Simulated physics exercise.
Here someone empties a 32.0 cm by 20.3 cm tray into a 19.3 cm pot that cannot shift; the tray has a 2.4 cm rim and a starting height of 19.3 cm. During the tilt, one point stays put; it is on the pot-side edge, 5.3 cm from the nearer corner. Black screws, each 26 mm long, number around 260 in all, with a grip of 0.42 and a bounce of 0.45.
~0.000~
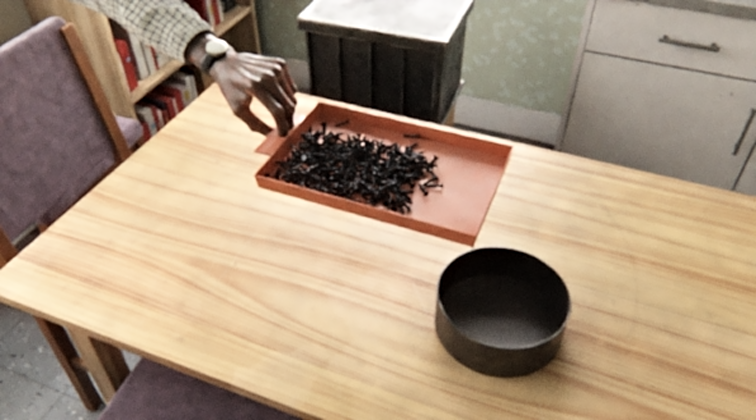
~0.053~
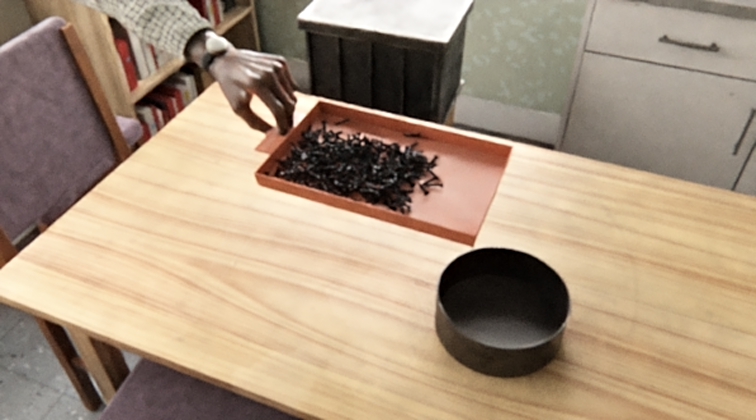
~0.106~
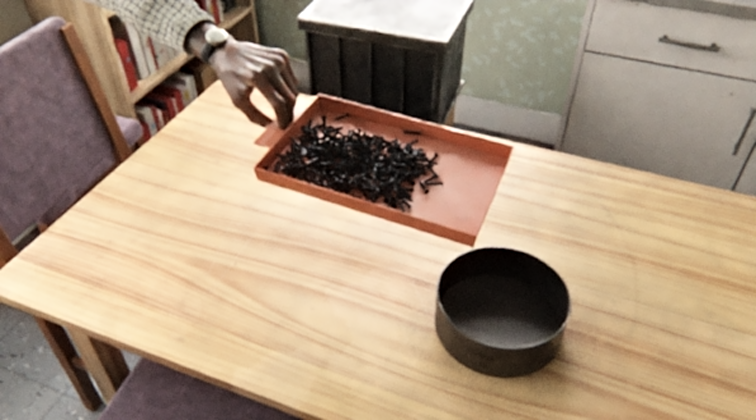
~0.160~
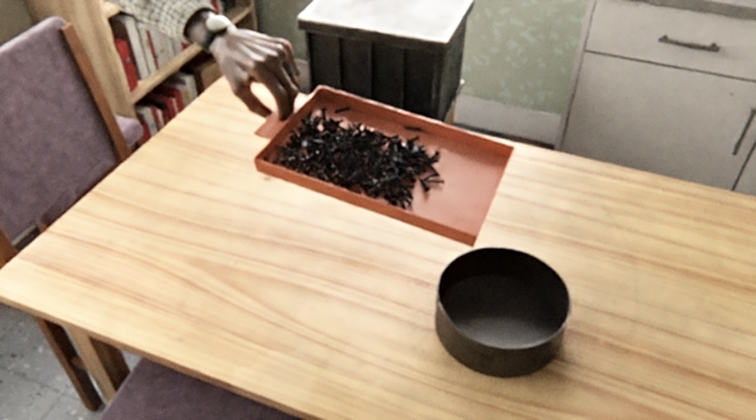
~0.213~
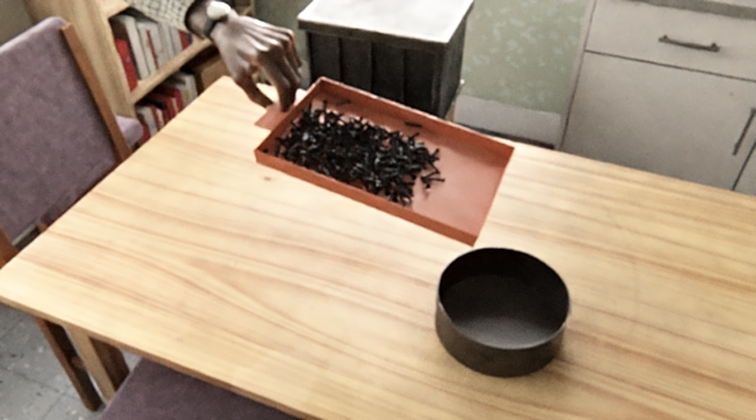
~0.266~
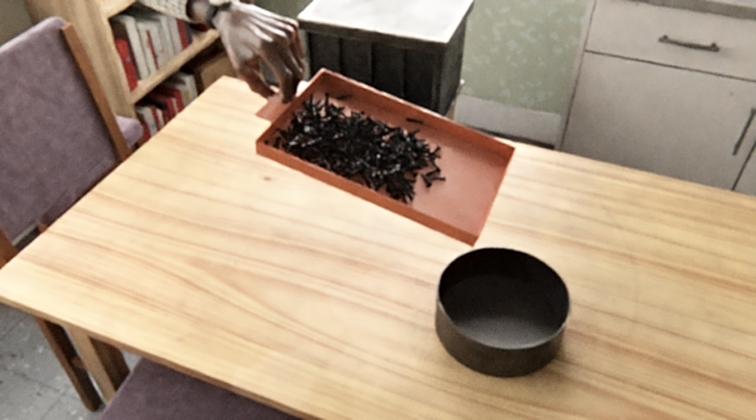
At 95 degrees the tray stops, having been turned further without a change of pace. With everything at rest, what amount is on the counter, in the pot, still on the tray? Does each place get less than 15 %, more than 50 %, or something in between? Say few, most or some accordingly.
Counter: Some. Pot: Most. Tray: Few.
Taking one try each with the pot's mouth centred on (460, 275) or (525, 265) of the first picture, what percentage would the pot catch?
Around 35 per cent, then around 90 per cent.
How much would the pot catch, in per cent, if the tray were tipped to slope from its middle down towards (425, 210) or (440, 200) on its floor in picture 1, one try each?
Estimate: Some 80 % and some 95 % respectively.
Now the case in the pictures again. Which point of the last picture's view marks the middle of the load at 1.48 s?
Somewhere about (501, 197) in the last view.
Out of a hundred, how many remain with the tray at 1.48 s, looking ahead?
Of the load, some 70 percent.
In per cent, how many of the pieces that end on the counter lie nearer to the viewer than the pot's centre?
I'd put it at around 0 per cent.
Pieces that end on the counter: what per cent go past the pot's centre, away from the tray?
Near 70 in a hundred.
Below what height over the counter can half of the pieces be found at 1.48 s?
Roughly 20 centimetres, give or take.
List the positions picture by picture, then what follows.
Tray tilt 0 degrees, front corners at (256, 174) and (474, 234); middle of the pieces at (361, 170); pot at (503, 293), in the first frame.
Tray tilt 1 degrees, front corners at (256, 172) and (475, 234); middle of the pieces at (361, 168), in the second frame.
Tray tilt 3 degrees, front corners at (256, 167) and (475, 234); middle of the pieces at (361, 165), in the third frame.
Tray tilt 5 degrees, front corners at (256, 158) and (476, 234), lowest corner right back; middle of the pieces at (361, 160), in the fourth frame.
Tray tilt 8 degrees, front corners at (257, 149) and (477, 234), lowest corner right back; middle of the pieces at (362, 155), in the fifth frame.
Tray tilt 11 degrees, front corners at (258, 141) and (478, 235), lowest corner right back; middle of the pieces at (363, 150); pot at (503, 293). The tray's pace is about 55 degrees a second, in the sixth frame.
After 0.99 s, tilt 50 degrees; the tray holds 100 %, the pot 0 %.
Then, at 1.48 s, tilt 77 degrees; the tray holds 70 %, the pot 20 %.
After 2.03 s, tilt 95 degrees; the tray holds 15 %, the pot 45 %.
By 3.0 s all is still; counter 30 %, pot 70 %, tray 0 %.
